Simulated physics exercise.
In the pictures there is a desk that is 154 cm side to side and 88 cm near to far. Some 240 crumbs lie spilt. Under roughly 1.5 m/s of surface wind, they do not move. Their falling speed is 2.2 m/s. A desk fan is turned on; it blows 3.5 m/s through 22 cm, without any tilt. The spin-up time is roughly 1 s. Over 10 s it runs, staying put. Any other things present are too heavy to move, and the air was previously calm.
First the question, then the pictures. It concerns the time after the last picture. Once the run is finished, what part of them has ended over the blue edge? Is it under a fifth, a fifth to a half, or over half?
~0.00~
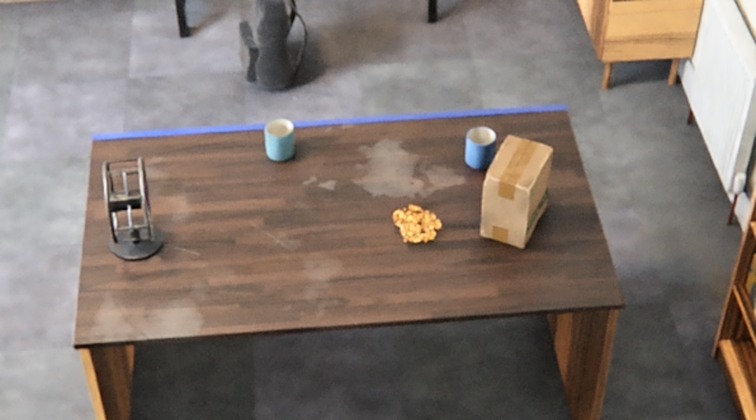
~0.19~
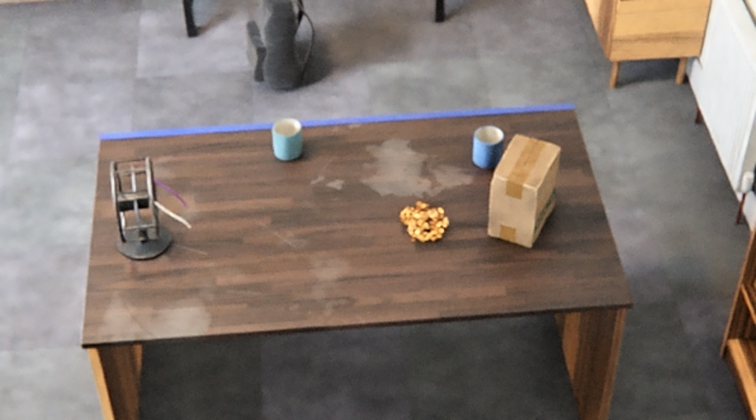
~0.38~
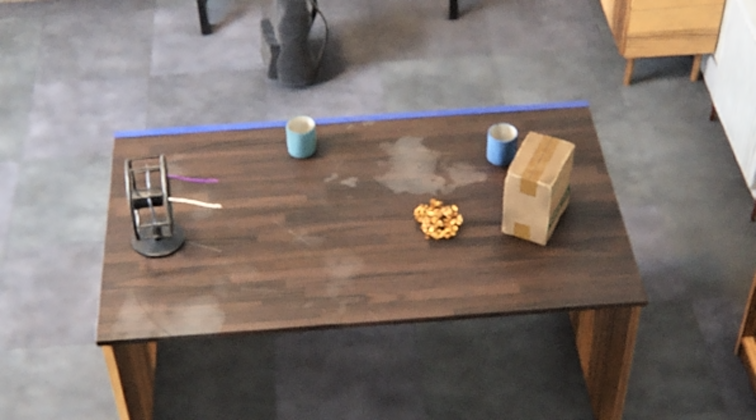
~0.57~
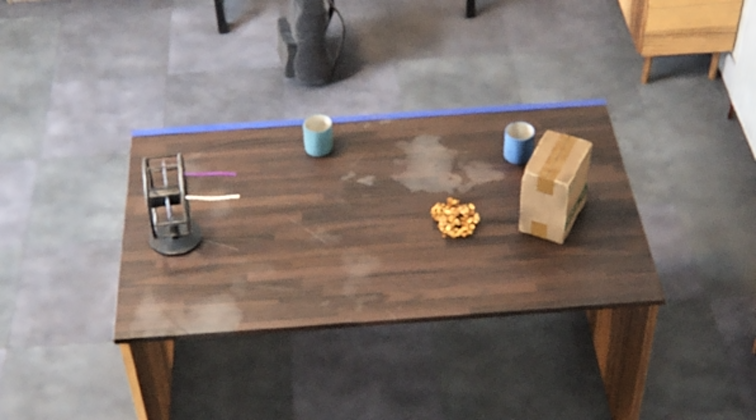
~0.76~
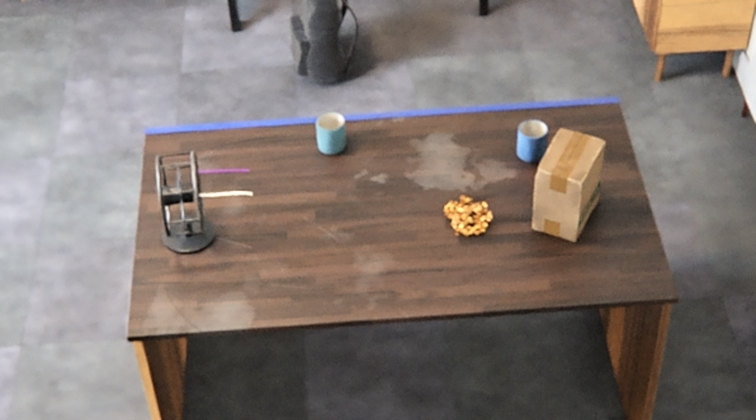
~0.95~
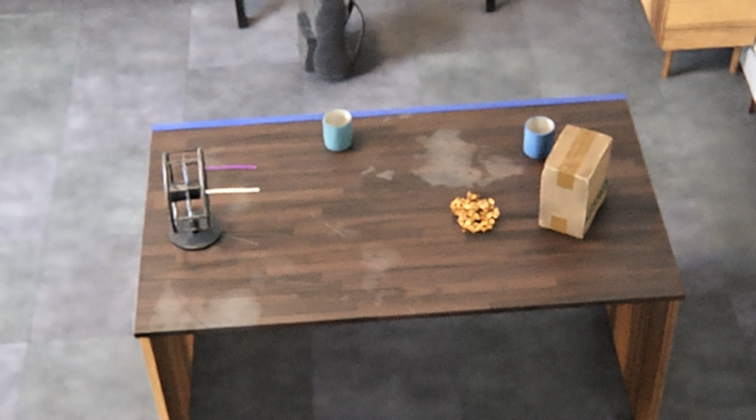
The share stays beneath one fifth.
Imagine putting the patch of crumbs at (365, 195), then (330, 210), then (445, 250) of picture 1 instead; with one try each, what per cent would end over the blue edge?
Taking the three spots in order, you'd get around 60 percent, 40 percent and 0 percent.
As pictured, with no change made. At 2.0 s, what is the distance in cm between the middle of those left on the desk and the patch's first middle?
It comes to near 5 cm.
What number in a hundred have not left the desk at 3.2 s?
It should be roughly 80 % by then.
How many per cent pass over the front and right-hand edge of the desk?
About 60 per cent at the front edge and 20 per cent at the right-hand edge.
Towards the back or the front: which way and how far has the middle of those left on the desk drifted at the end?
Forward, some 15 cm.
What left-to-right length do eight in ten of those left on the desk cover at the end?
Roughly 30 cm from left to right.
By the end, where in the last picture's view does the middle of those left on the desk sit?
Near (523, 252).
After 2.0 s the count stands so, 0 % are over the blue edge; the middle of those still in play is near (498, 212).
After 3.2 s the count stands so, 0 % are over the blue edge; the middle of those still in play is near (521, 221).
After 5.5 s the count stands so, 0 % are over the blue edge; the middle of those still in play is near (513, 230).
After 10.0 s, at the end, 0 % are over the blue edge; the middle of those still in play is near (523, 252).
